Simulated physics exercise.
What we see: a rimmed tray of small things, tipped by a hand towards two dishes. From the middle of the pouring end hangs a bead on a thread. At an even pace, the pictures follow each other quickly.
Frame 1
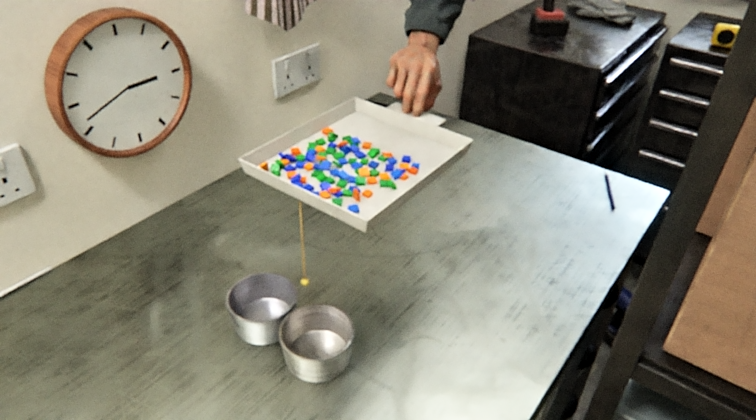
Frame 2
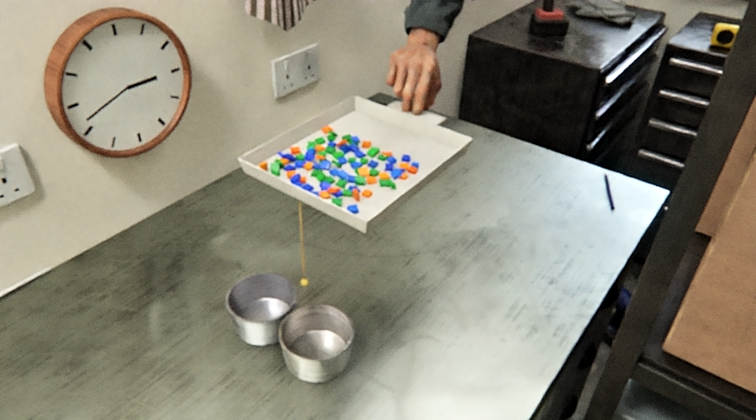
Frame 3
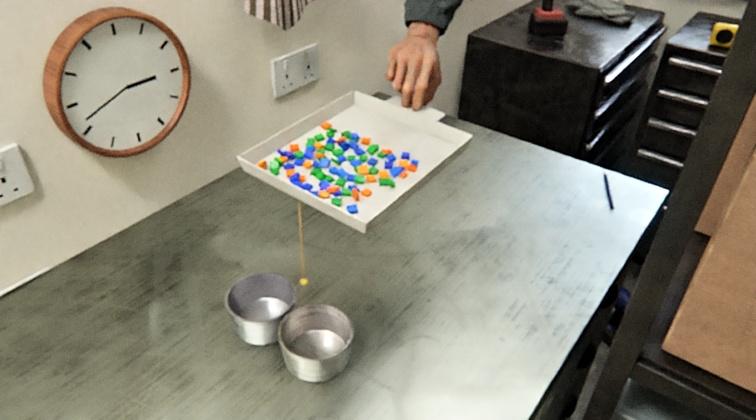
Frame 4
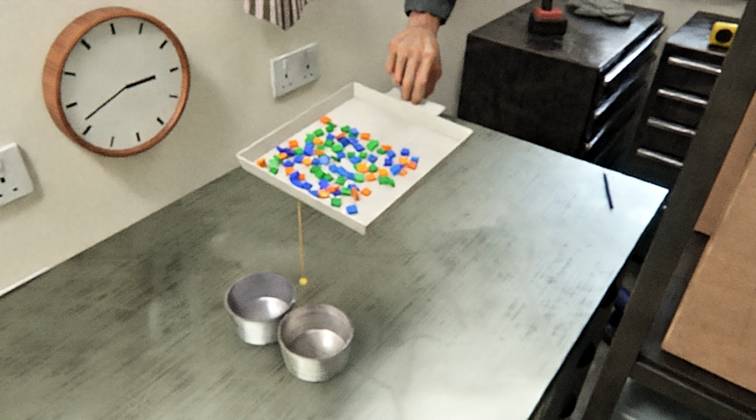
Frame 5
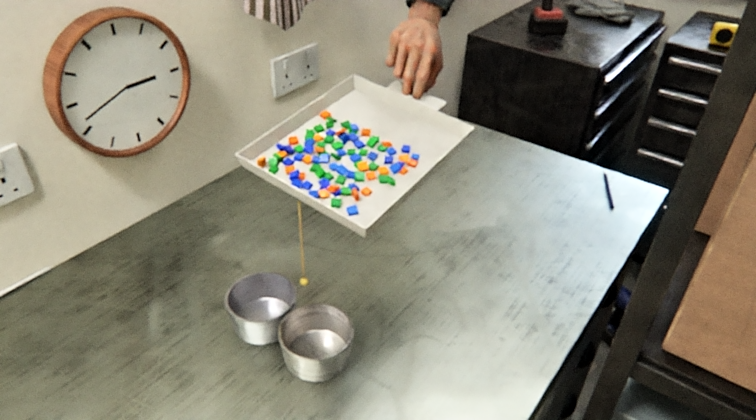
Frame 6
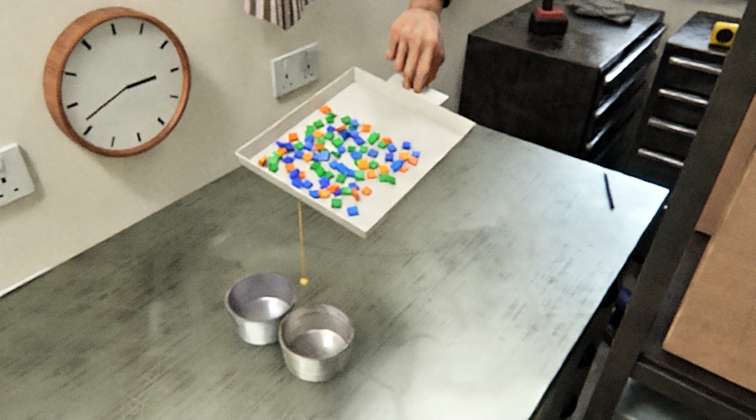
In the video, a hand holds a white tray of colourful mosaic tiles above two metal dishes, a bead hanging on a thread beneath it, and gradually tilts the tray slightly, its right front corner lowest, while the dishes stay still.
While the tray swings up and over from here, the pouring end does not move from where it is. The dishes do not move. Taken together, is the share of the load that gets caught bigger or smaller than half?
The dishes will fail to catch most of it.
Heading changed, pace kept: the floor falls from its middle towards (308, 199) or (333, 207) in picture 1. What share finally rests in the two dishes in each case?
Roughly 80 percent, then 60 percent.
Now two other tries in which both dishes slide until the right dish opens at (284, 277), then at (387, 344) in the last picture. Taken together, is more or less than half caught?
Place 1: Lower than half; place 2: Higher than half.
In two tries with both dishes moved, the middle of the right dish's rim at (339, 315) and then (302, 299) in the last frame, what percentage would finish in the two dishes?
Trial 1 around 70 percent, trial 2 around 10 percent.
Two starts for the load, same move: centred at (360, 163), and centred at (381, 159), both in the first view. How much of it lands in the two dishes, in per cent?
Roughly 30 per cent, then 30 per cent.
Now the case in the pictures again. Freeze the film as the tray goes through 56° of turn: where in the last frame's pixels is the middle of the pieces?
Look close to (338, 184) in the last picture.
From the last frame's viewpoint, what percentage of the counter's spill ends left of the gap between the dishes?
Estimate: About 0 per cent.
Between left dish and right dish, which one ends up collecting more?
Once things settle, the right of the two ends up fuller.
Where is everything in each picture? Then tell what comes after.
Corners of the pouring end at (244, 158) and (366, 217), level; middle of the load at (337, 164), mosaic tiles; left dish at (238, 326); right dish at (293, 363); bead on its thread at (305, 282), in the first picture.
Corners of the pouring end at (243, 158) and (366, 218), level; middle of the load at (337, 164), in the second picture.
Corners of the pouring end at (242, 157) and (365, 219), tipped barely, lowest at the right corner; middle of the load at (336, 162), in the third picture.
Corners of the pouring end at (241, 155) and (365, 221), tipped a little, lowest at the right corner; middle of the load at (336, 159), in the fourth picture.
Corners of the pouring end at (241, 154) and (365, 224), tipped a little, lowest at the right corner; middle of the load at (336, 157), in the fifth picture.
Corners of the pouring end at (241, 152) and (365, 227), tipped a little, lowest at the right corner; middle of the load at (336, 154); left dish at (238, 326); right dish at (292, 363), in the sixth picture.
Soon, tray tipped steeply; nearly all on the tray; a stray few in the air.
A while on, tray tipped right over; nearly all on the tray; a stray few in the right dish; a small part outside both; a stray few in the air.
Towards the end, tray tipped past a quarter turn; about a third in the right dish; about two thirds outside both.
Finally, tray tipped past a quarter turn; about a third in the right dish; none in the left dish; about two thirds outside both.
